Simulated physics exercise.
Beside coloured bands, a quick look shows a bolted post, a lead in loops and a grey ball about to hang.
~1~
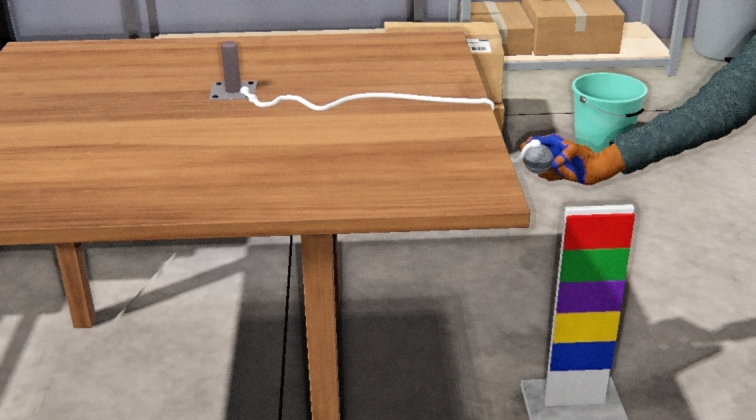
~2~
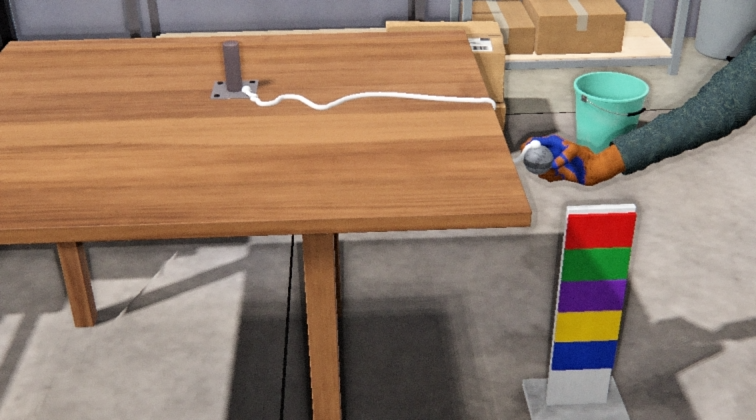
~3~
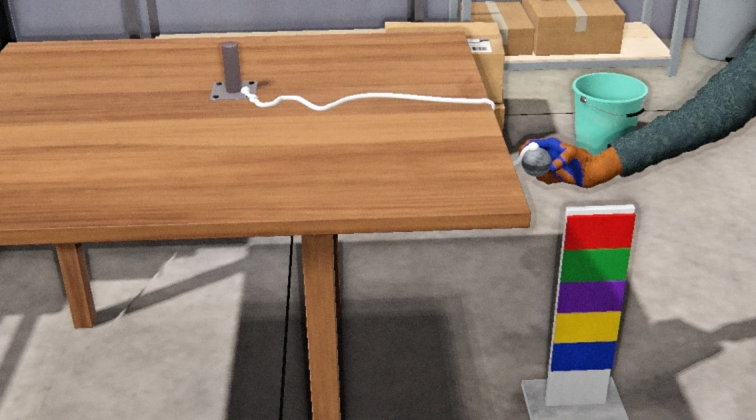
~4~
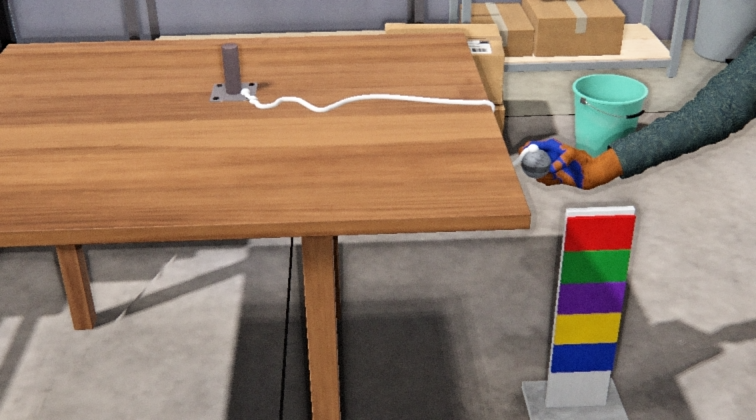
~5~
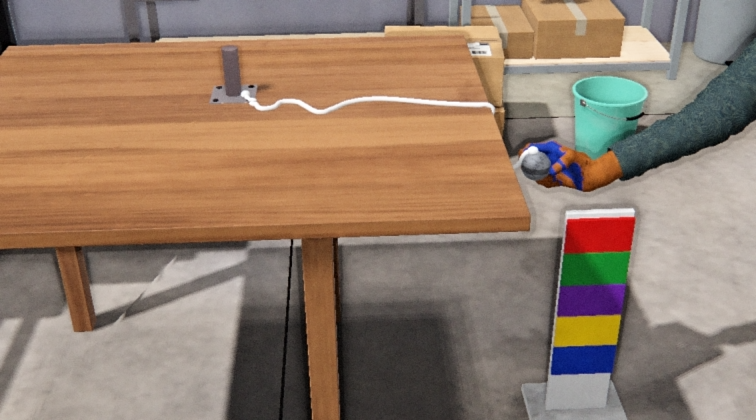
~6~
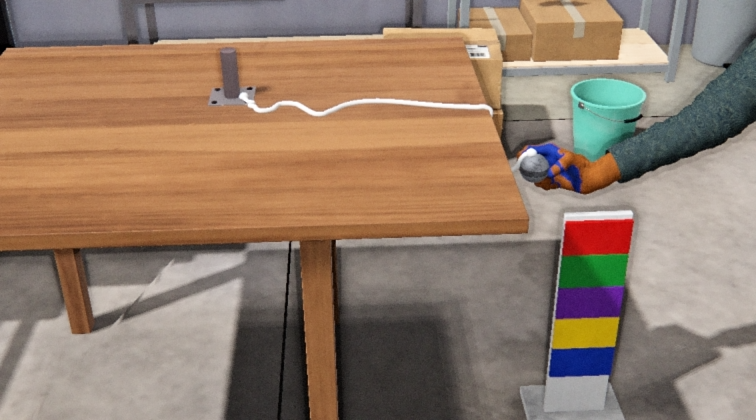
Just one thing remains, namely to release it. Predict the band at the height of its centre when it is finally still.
The green band, level with its centre.
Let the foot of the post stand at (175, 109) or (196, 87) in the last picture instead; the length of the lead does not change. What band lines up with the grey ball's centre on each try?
It comes out red the first time and red the second time.
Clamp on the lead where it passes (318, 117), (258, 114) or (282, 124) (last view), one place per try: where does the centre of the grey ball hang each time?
In order: (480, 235), then (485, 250), then (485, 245).
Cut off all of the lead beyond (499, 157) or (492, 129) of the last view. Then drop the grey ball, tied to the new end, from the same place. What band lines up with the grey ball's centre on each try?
Red; none, it hangs higher.
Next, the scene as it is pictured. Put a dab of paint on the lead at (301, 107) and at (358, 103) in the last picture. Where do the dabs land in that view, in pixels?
Near (341, 98) and (415, 100).
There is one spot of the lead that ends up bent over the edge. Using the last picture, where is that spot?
The spot located at (433, 105) in the last picture.
Soon after, ball near (453, 252); level with green.
Then, ball near (495, 263); level with green.
At rest, ball near (485, 260); level with green. Its middle rests at the green band.
